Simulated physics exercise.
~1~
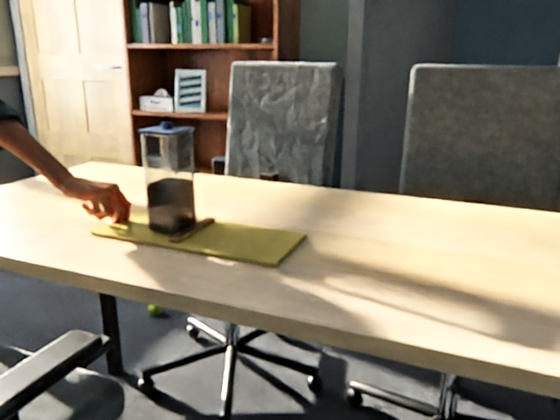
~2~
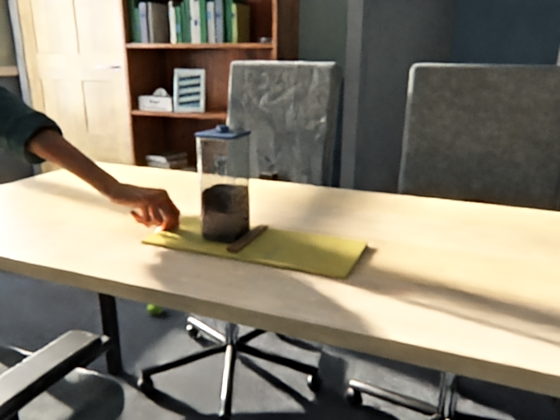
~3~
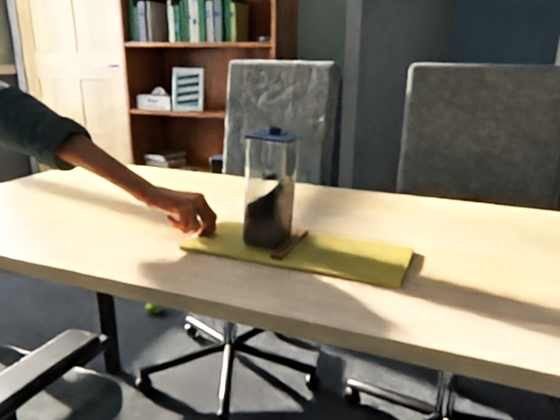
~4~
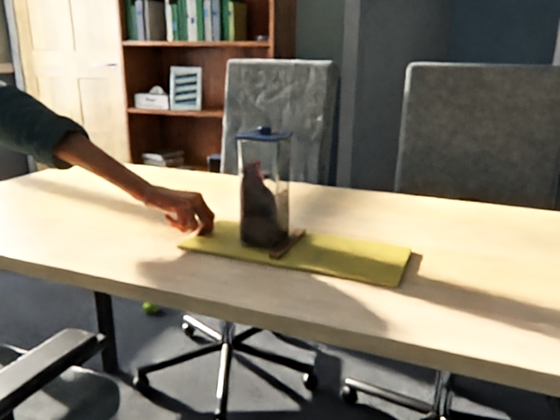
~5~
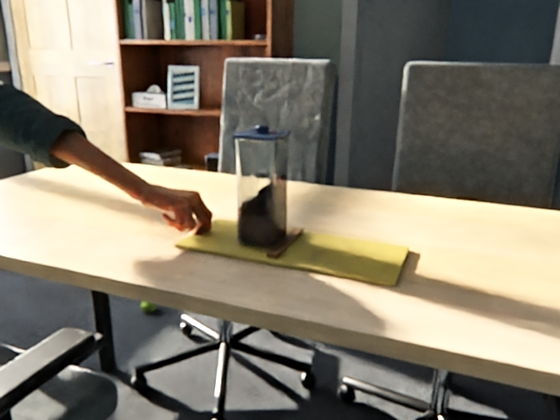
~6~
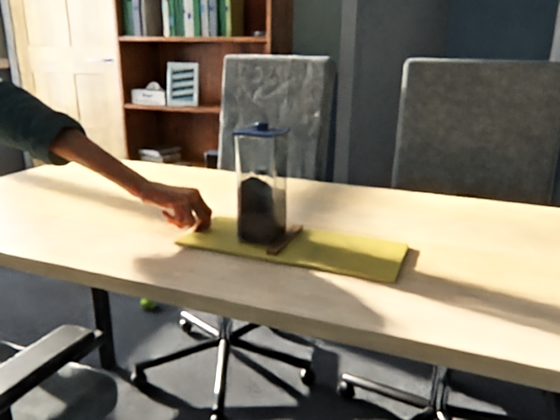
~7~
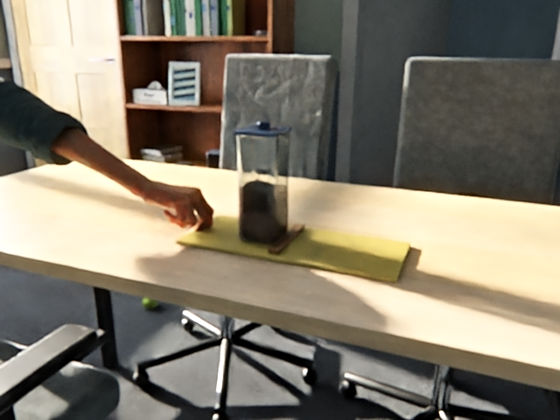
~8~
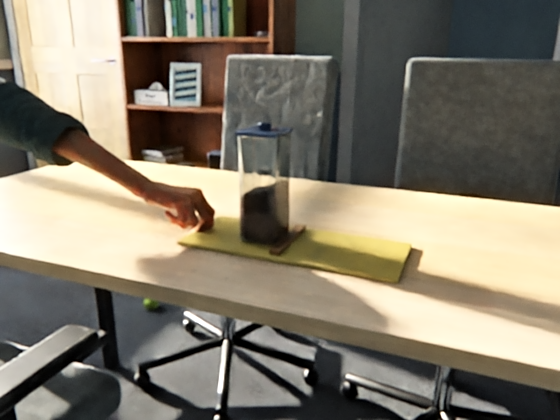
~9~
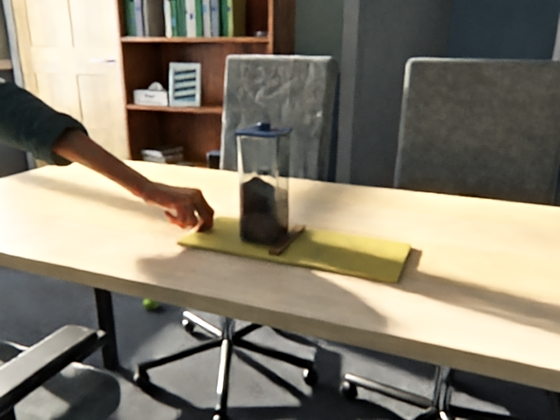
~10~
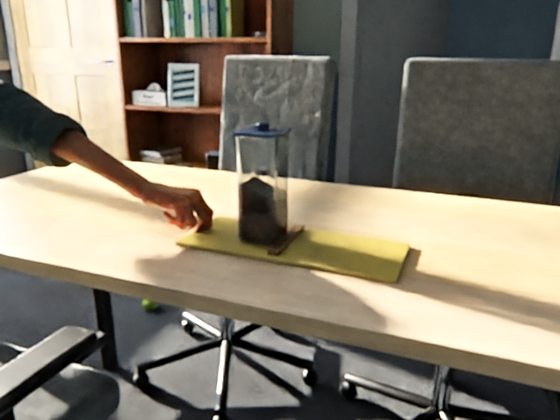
A hand reaching in from the left holds the end of a flat yellow-green board on a pale wooden table, seen from across the table by a slightly swaying camera in a sunlit office. On the board stands a tall clear flask with a blue cap and dark liquid inside, beside a thin brown batten. Grey chairs and a brown bookcase are behind. The hand pushes the board to the right, carrying the flask along, then stops it. The dark liquid surges up one side, sloshes and gradually calms, while the flask stays upright on the resting board.
